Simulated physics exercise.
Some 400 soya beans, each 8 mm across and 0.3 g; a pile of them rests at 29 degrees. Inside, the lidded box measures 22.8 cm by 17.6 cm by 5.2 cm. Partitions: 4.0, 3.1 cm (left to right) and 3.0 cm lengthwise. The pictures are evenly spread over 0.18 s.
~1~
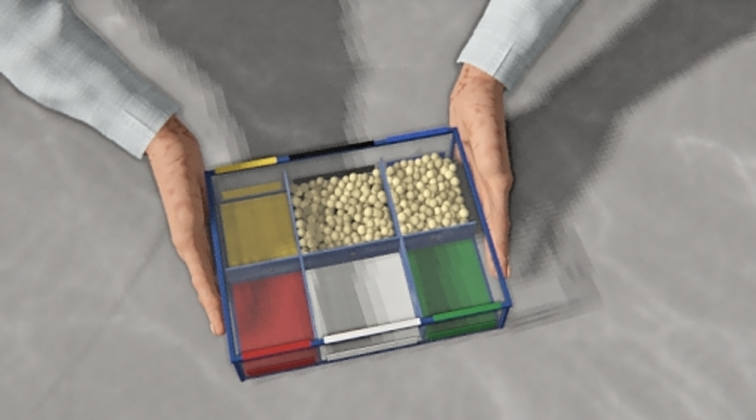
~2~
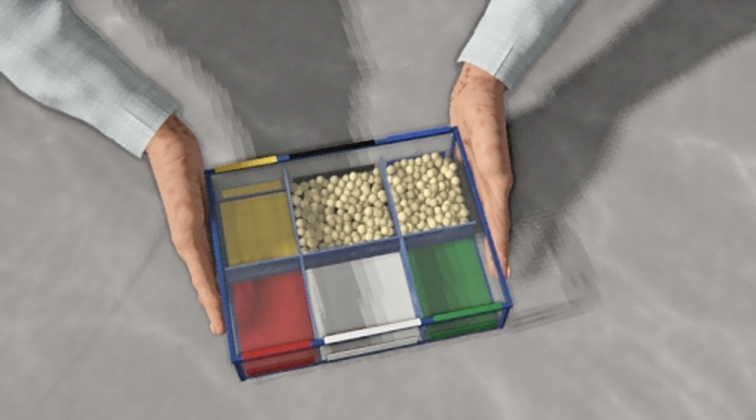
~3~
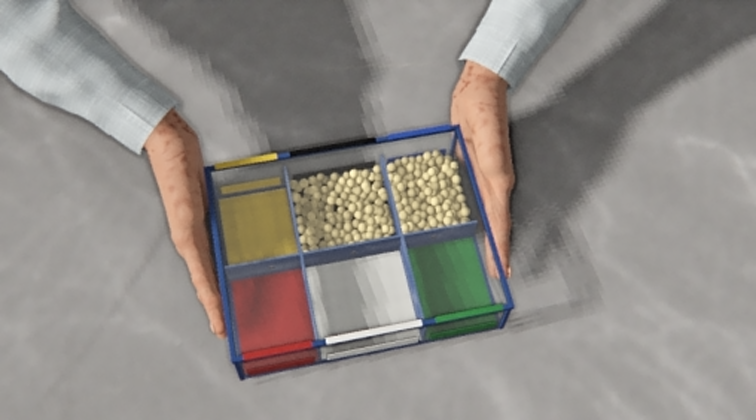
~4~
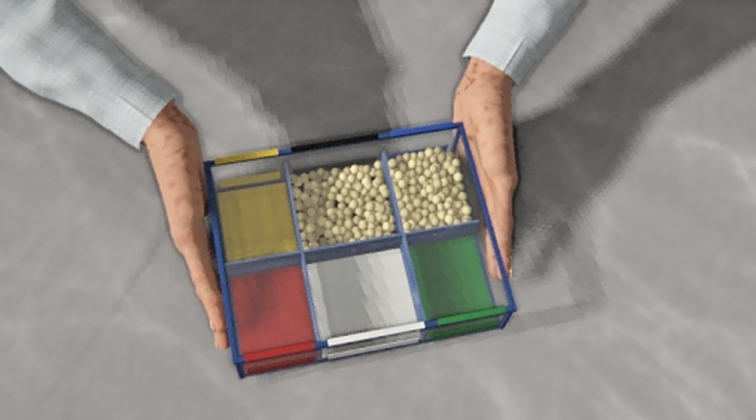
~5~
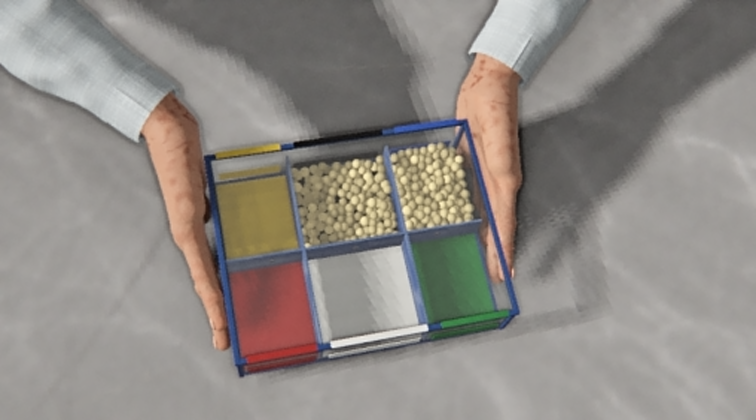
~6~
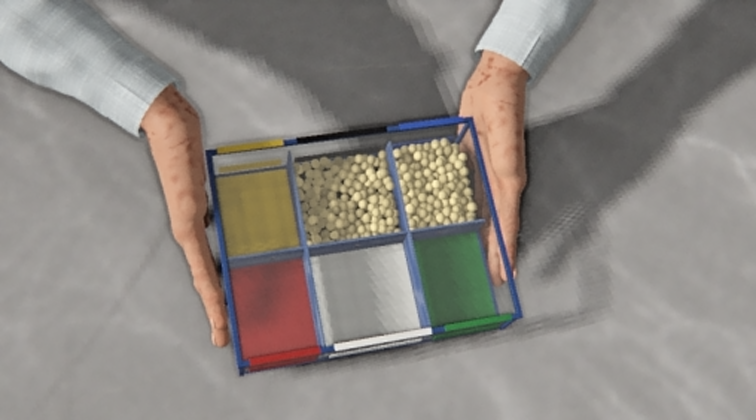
Above a mottled grey surface, two hands in pale sleeves hold a clear, blue-edged box with coloured compartments between them, pale round beans filling the two at upper middle and upper right. The box starts almost still, then the hands tilt it slightly, while the beans stay in their compartments.
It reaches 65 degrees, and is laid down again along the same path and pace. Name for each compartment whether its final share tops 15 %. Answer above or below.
Red compartment: Below; blue compartment: Above; green compartment: Above; yellow compartment: Below; white compartment: Below; black compartment: Above.
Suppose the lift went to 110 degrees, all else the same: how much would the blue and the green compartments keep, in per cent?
Then: Blue 15, green 65.
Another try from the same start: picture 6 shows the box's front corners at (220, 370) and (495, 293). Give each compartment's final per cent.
Red 5, blue 30, green 0, yellow 0, white 20, black 45.
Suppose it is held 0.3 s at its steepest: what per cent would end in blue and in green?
Then: Blue 35; green 20.
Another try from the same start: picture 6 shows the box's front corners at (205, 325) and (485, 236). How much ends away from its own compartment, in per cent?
It would be near 15 per cent.
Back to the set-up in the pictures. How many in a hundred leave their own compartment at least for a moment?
Some 25 per cent.
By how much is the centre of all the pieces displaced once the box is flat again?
Roughly 4.0 cm.
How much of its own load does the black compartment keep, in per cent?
Some 80 per cent.
Then, 0.55 s after the last picture, tilt 65 degrees; blue 50 %, green 5 %, black 45 %.
Then, 0.92 s after the last picture, tilt 28 degrees; blue 40 %, green 20 %, white 5 %, black 35 %.
Then, 1.38 s after the last picture, tilt 0 degrees; blue 40 %, green 20 %, white 5 %, black 35 %.
In the end, red 0 %, blue 40 %, green 20 %, yellow 0 %, white 5 %, black 35 %.
